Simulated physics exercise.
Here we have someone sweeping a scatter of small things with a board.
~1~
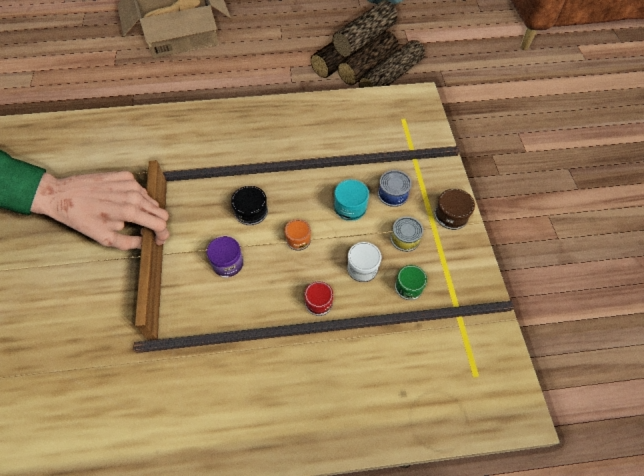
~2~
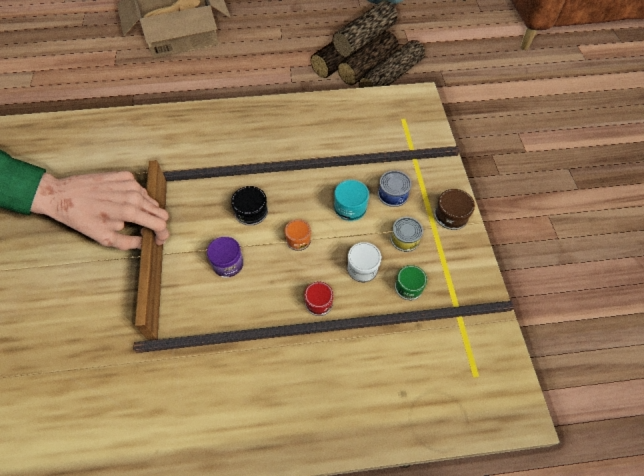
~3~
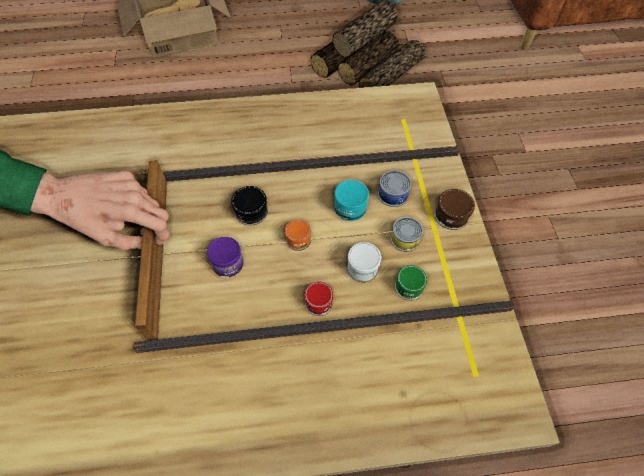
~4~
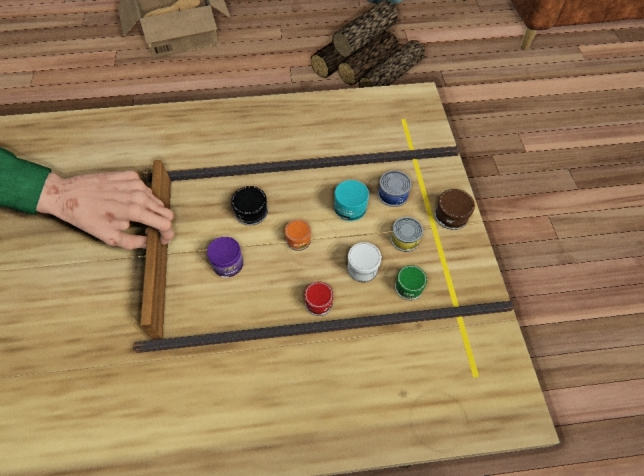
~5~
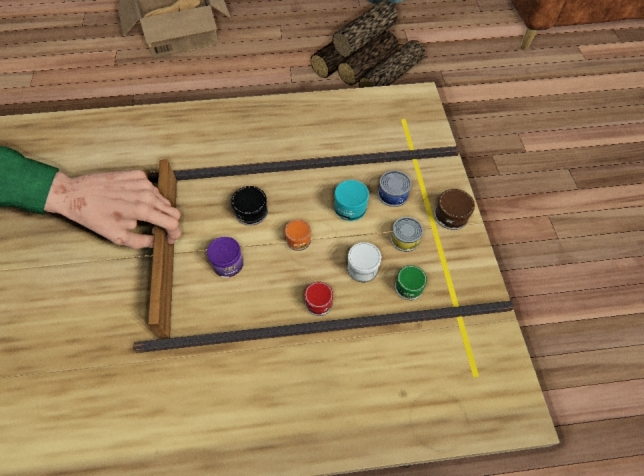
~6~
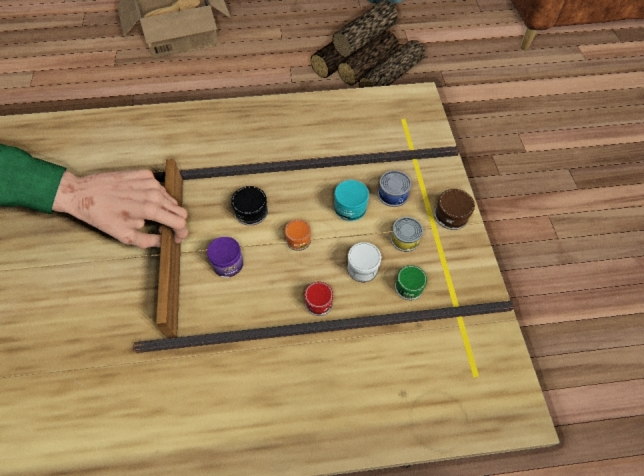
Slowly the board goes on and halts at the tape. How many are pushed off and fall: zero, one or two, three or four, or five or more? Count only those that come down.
In the end the number that fall off is one or two.
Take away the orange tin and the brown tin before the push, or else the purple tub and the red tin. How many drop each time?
Fallen: 0, and 1 in the other try.
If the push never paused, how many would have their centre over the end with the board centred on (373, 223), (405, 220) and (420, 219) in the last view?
The counts: 0, 0 and 1.
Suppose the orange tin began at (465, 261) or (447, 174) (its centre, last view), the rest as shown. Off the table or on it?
Place by place, it holds on; is lost.
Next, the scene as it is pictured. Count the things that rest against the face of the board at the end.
The number is 4.
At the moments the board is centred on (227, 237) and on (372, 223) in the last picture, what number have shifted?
By then 1, and 9.
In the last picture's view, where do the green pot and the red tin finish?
The green pot at (496, 288), the red tin at (467, 286).
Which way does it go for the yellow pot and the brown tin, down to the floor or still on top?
The yellow pot stays on, the brown tin is lost.
Early on, none off yet; brown tin at rest near (454, 210); yellow pot at rest near (407, 234); blue tin at rest near (394, 189).
Finally, the number that fall off is one or two; lost, brown tin.
